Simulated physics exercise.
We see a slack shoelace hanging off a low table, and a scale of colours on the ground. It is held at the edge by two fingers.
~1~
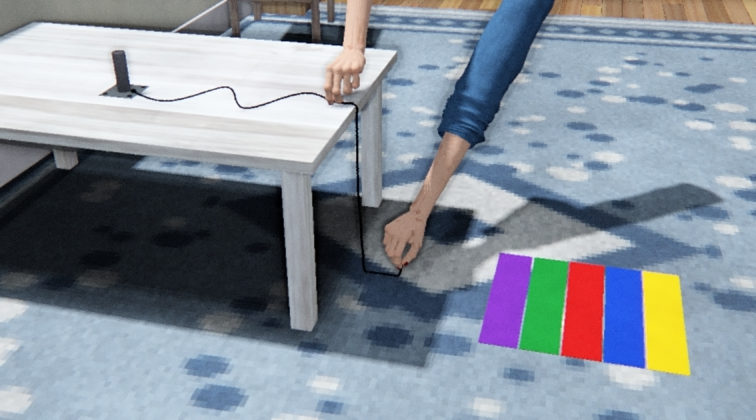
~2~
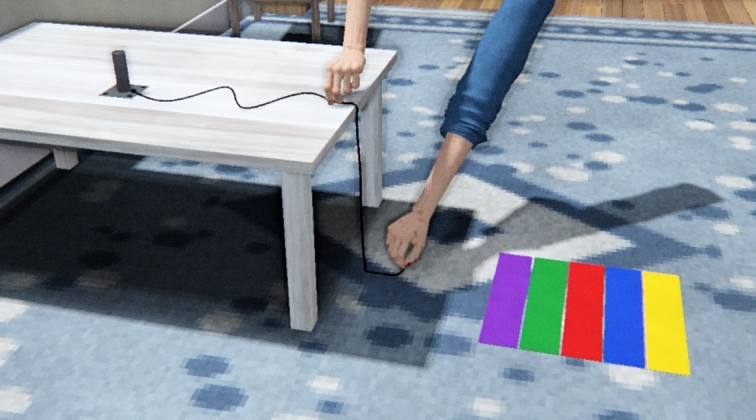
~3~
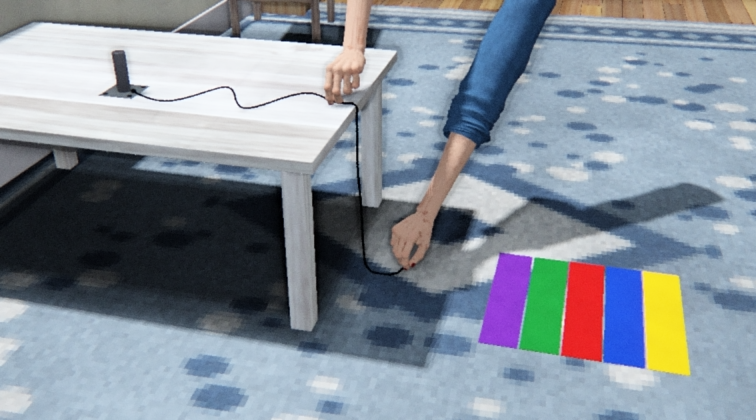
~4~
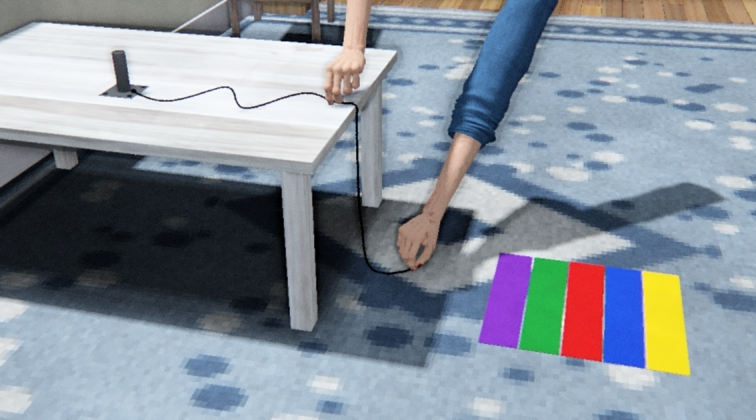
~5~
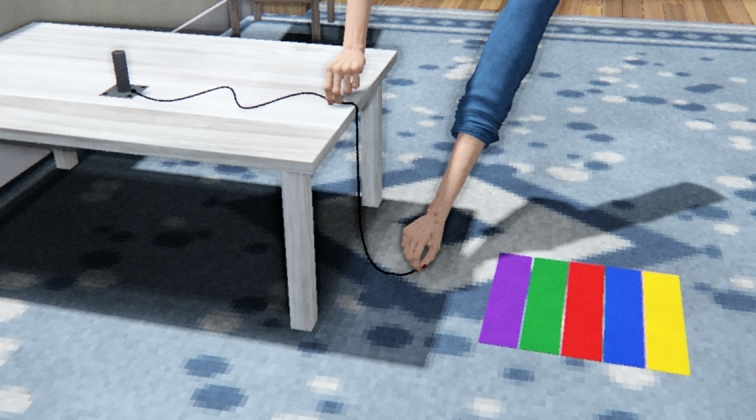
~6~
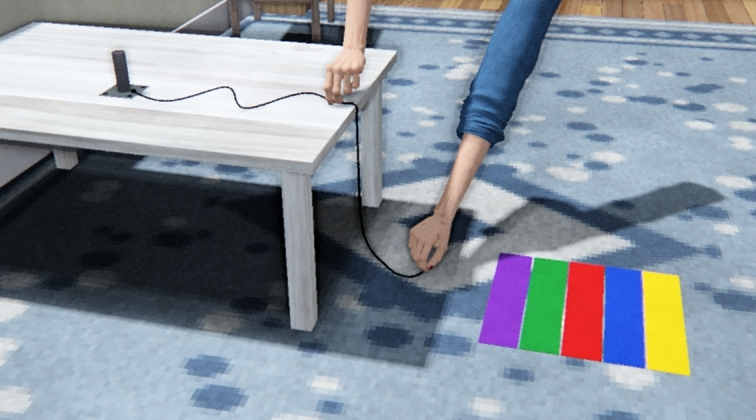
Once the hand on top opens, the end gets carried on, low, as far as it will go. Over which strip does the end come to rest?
Over the blue strip.
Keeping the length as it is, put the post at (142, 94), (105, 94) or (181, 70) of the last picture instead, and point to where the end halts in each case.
Approximate pixels in order: (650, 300), (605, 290), (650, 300).
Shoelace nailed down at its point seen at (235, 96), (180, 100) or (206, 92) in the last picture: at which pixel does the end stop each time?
Expect roughly (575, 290) for the first, (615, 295) for the second and (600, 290) for the third.
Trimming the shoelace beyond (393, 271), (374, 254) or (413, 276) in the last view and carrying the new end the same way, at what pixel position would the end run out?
Close to (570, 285) first, close to (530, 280) next, and close to (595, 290) last.
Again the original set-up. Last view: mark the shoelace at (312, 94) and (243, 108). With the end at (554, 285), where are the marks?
The two spots arrive at (361, 137) and (306, 103).
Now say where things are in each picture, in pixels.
The first frame shows end (402, 264); purple (501, 327); green (542, 333); red (582, 339); blue (624, 346); yellow (667, 352).
The second frame shows end (404, 265); shoelace through (157, 100) (233, 90) (272, 102) (342, 103) (360, 176) (363, 246).
The third frame shows end (409, 265).
The fourth frame shows end (415, 266); shoelace through (157, 100) (233, 90) (272, 102) (342, 103) (358, 176) (364, 245).
The fifth frame shows end (420, 267).
The sixth frame shows end (427, 268); shoelace through (157, 100) (233, 90) (272, 102) (342, 103) (359, 176) (369, 246).
Early on, end near (554, 285); over green.
Midway, end near (599, 292); over red.
At the end of the slack, end near (625, 295); over blue. It gets as far as the blue strip.
